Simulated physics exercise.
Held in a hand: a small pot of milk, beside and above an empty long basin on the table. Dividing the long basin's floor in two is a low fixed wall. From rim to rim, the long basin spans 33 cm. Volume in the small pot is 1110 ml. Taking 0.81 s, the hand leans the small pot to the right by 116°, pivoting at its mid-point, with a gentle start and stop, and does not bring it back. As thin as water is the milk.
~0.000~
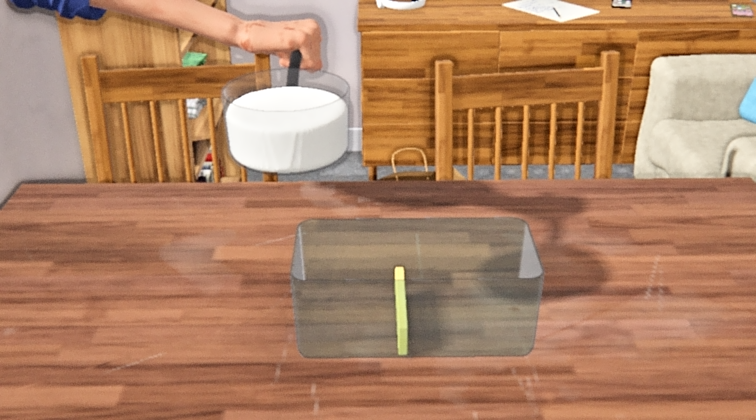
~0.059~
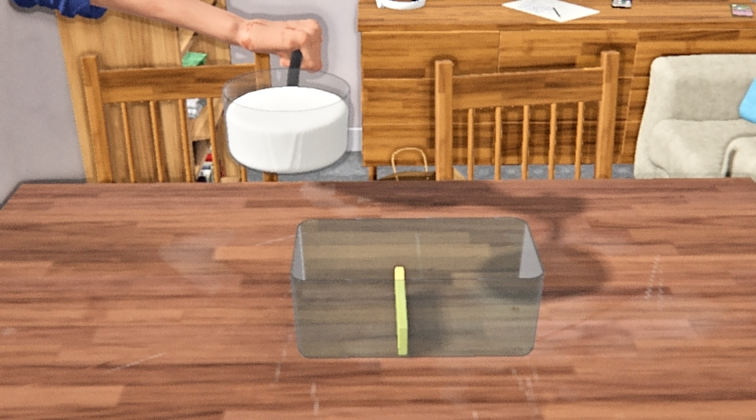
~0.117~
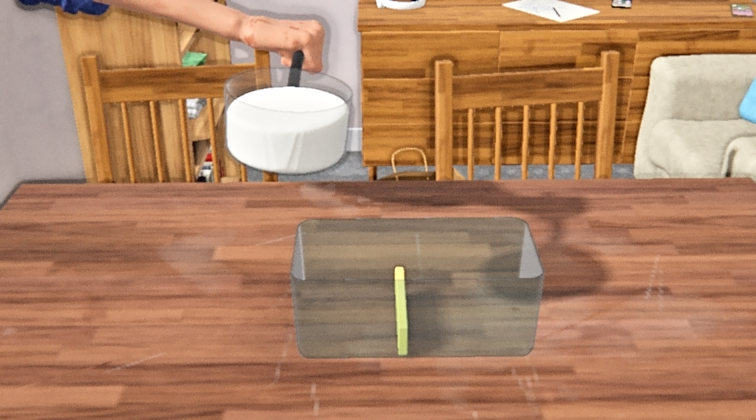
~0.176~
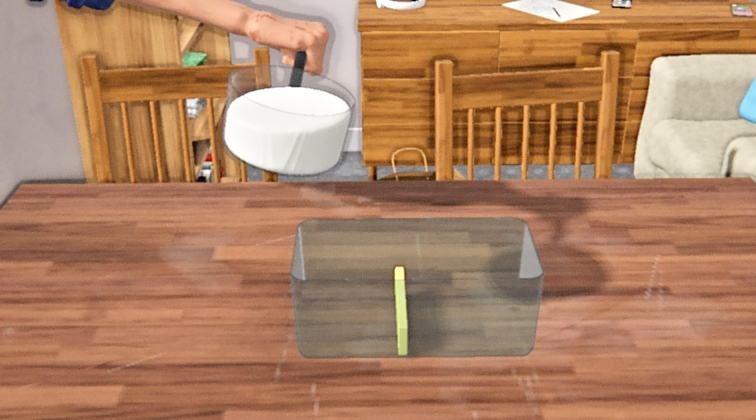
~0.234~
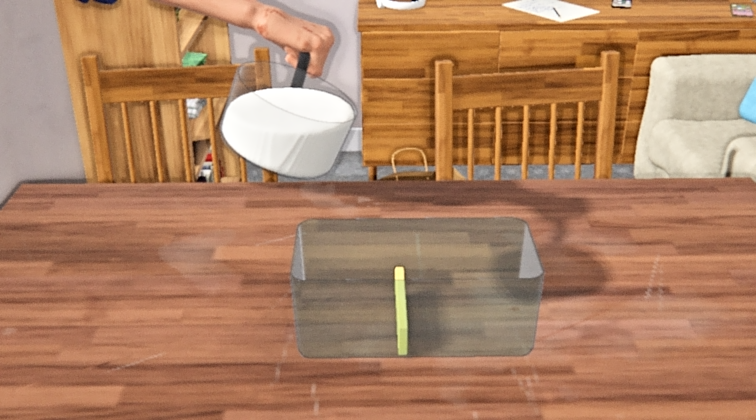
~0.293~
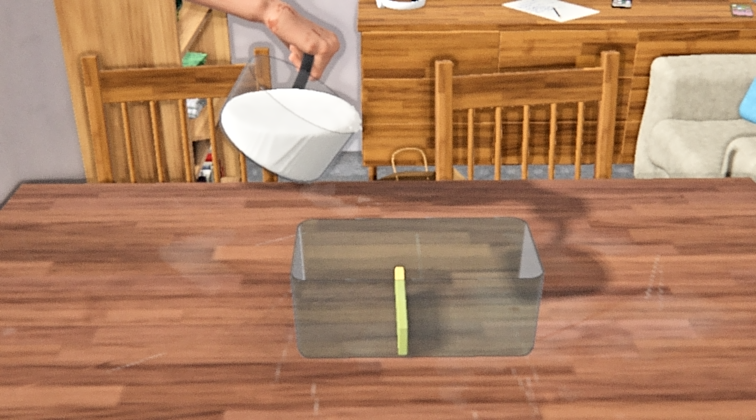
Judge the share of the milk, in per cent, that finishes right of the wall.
48 percent, roughly.
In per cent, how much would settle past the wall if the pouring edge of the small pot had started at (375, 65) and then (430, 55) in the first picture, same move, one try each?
70 then 85 %.
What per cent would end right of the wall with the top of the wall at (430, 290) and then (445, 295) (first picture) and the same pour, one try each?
10 then 10 %.
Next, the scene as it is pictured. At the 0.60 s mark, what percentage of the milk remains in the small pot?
I'd put it near 28 percent.
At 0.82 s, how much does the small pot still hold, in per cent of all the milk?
About 4 % is still there.
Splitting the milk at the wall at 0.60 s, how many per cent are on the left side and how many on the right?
Left side near 4, right side near 18.
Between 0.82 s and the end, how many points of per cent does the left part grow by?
Around 9 in a hundred.
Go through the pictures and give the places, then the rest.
It leans 0°; its right rim is at (349, 90); the milk meets the walls at (228, 107) and (347, 106); the long basin's rim runs from (295, 250) to (535, 247); the wall's top is at (401, 297), in the first frame.
It leans 2°; its right rim is at (349, 91); the milk meets the walls at (228, 107) and (348, 106), in the second frame.
It leans 6°; its right rim is at (352, 96); the milk meets the walls at (229, 106) and (349, 107), in the third frame.
It leans 13°; its right rim is at (354, 104); the milk meets the walls at (230, 106) and (350, 109), in the fourth frame.
It leans 22°; its right rim is at (356, 114); the milk meets the walls at (227, 107) and (355, 111), in the fifth frame.
It leans 34°; its right rim is at (356, 127); the milk meets the walls at (223, 105) and (356, 118); 2 per cent is over the edge, in the sixth frame.
By 0.60 s the tilt is 97° and 28 per cent is still to pour, 4 is left of the wall and 19 right of it.
By 0.82 s the tilt is 116° and 4 per cent is still to pour, 41 is left of the wall and 47 right of it.
By 1.06 s the tilt is 116° and 0 per cent is still to pour, 49 is left of the wall and 47 right of it.
By 1.31 s the tilt is 116° and 0 per cent is still to pour, 49 is left of the wall and 48 right of it.
At rest 49 per cent lies left of the wall, 48 right of it and 3 outside.
